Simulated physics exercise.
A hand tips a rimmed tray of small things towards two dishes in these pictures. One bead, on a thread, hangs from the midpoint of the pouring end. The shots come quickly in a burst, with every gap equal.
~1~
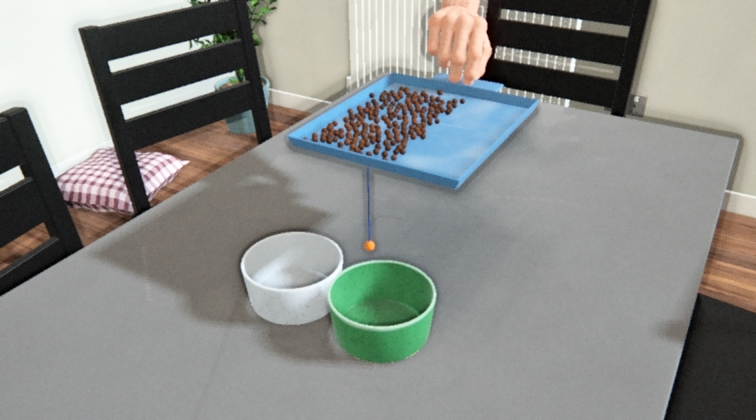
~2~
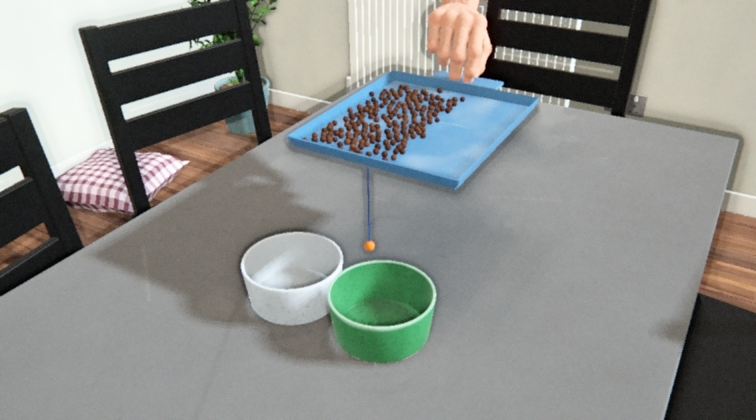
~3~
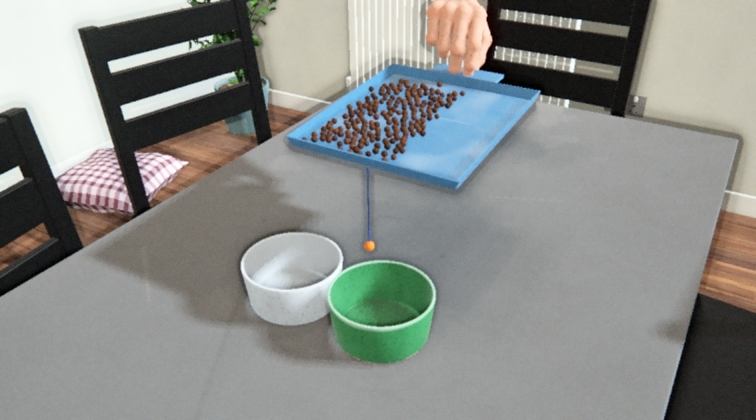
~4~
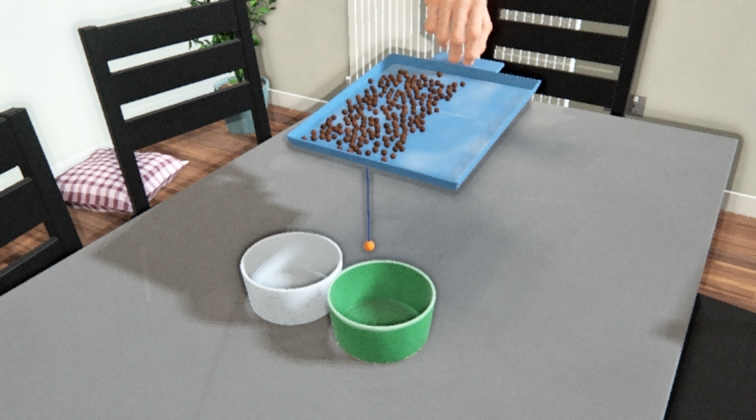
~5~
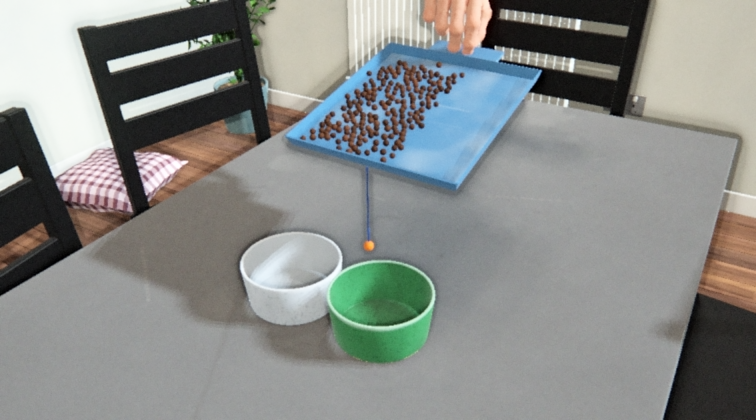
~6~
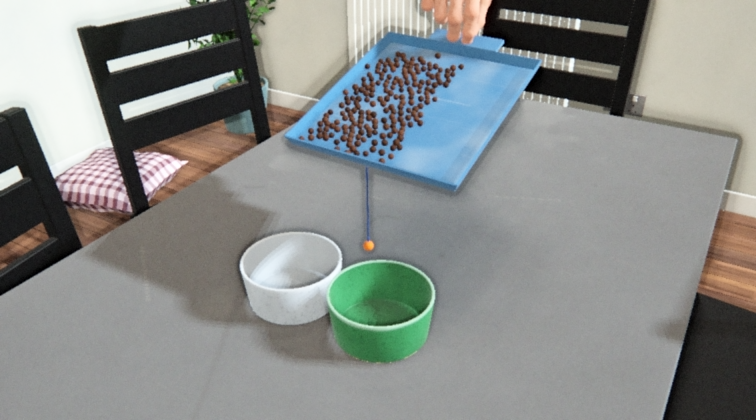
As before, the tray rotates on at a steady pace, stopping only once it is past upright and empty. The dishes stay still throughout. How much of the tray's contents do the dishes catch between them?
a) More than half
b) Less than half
More than half.
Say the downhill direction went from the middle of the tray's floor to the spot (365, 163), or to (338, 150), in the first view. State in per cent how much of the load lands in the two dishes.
First case about 100 percent; second case about 80 percent.
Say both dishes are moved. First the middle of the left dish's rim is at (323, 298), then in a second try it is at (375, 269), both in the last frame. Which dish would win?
In the first position the left of the two, in the second the left of the two.
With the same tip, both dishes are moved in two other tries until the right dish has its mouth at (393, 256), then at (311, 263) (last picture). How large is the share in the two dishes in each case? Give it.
Roughly 20% first, roughly 40% second.
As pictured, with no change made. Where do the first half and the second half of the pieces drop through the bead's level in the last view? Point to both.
The leading part at (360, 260), the rest of it at (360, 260).
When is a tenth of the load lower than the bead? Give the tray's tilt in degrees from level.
65°.
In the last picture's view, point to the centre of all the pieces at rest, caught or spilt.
Around (368, 324).
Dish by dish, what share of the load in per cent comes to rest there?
Final share: Left dish at 30 per cent, right dish at 60 per cent.
Soon after the last picture, tray tipped steeply; most on the tray; a small part in the right dish; a stray few in the left dish; a stray few outside both; a stray few in the air.
A little later, tray tipped past a quarter turn; about two thirds in the right dish; about a third in the left dish; a small part outside both; a stray few in the air.
Later still, tray tipped past a quarter turn; about two thirds in the right dish; about a third in the left dish; a small part outside both.
At rest, tray tipped past a quarter turn; about two thirds in the right dish; about a third in the left dish; a small part outside both.
